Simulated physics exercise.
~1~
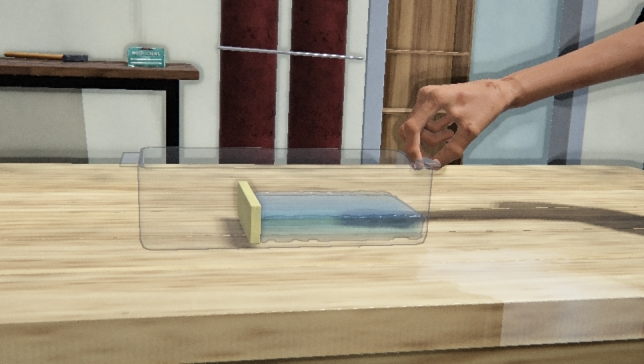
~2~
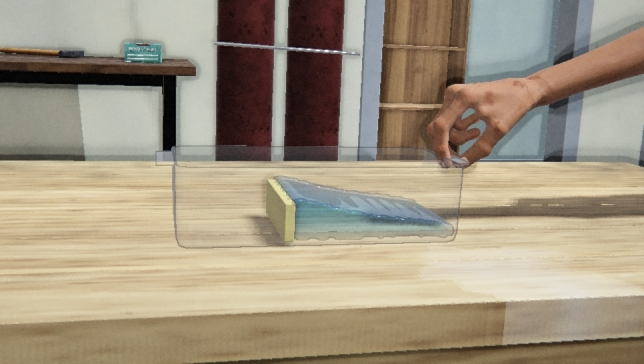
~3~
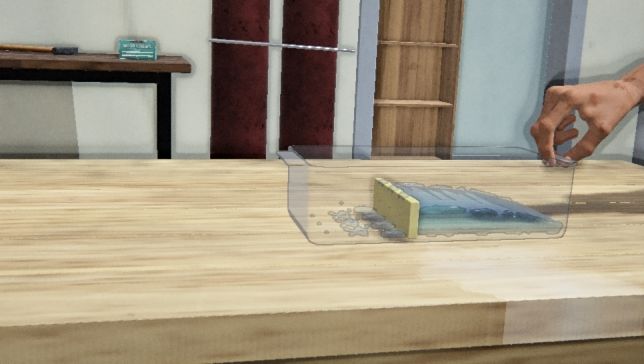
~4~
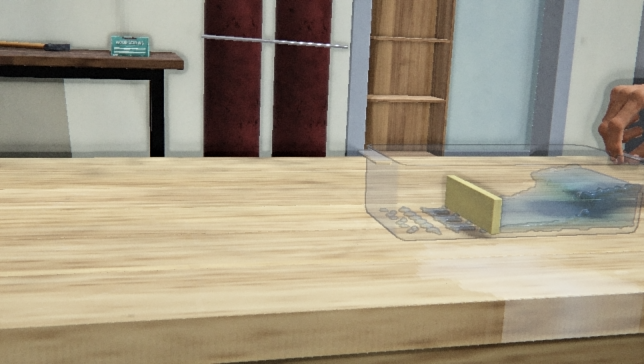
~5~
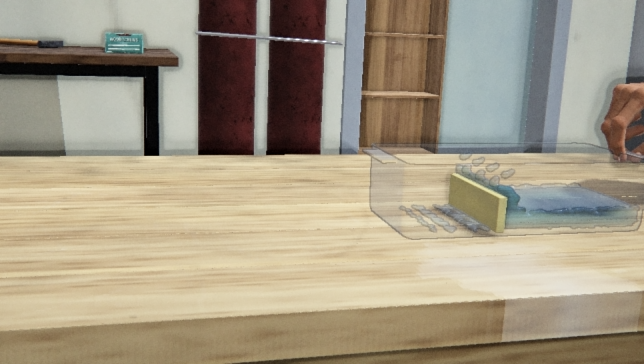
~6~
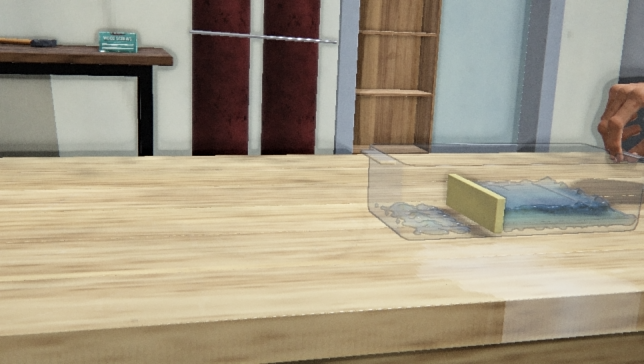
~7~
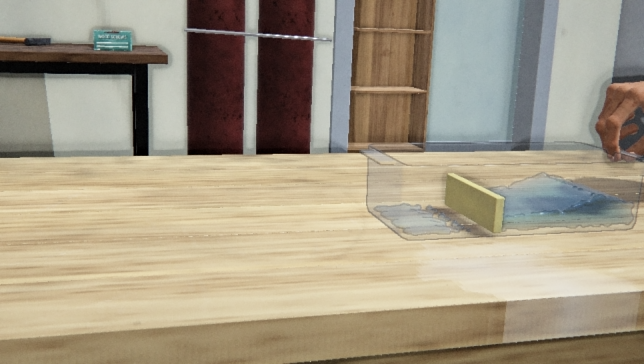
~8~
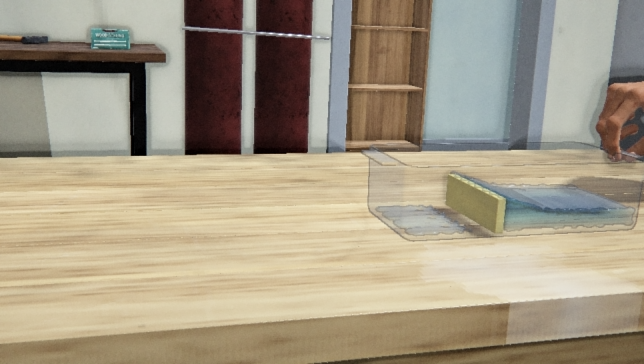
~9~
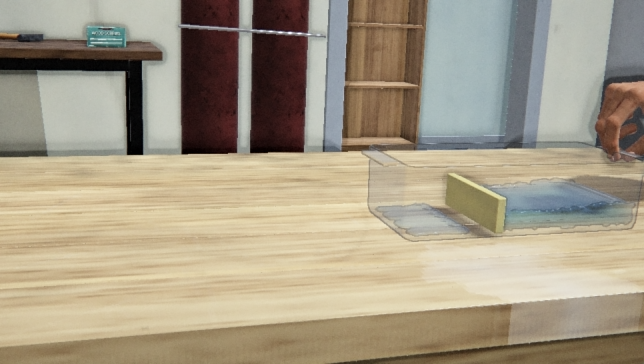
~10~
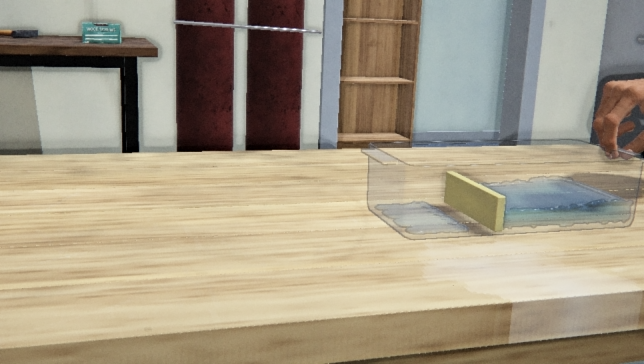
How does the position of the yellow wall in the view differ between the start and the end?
At the start the yellow wall stands left of the middle of the view, and by the end it has been carried along with the tub to a place well right of the middle, still upright.
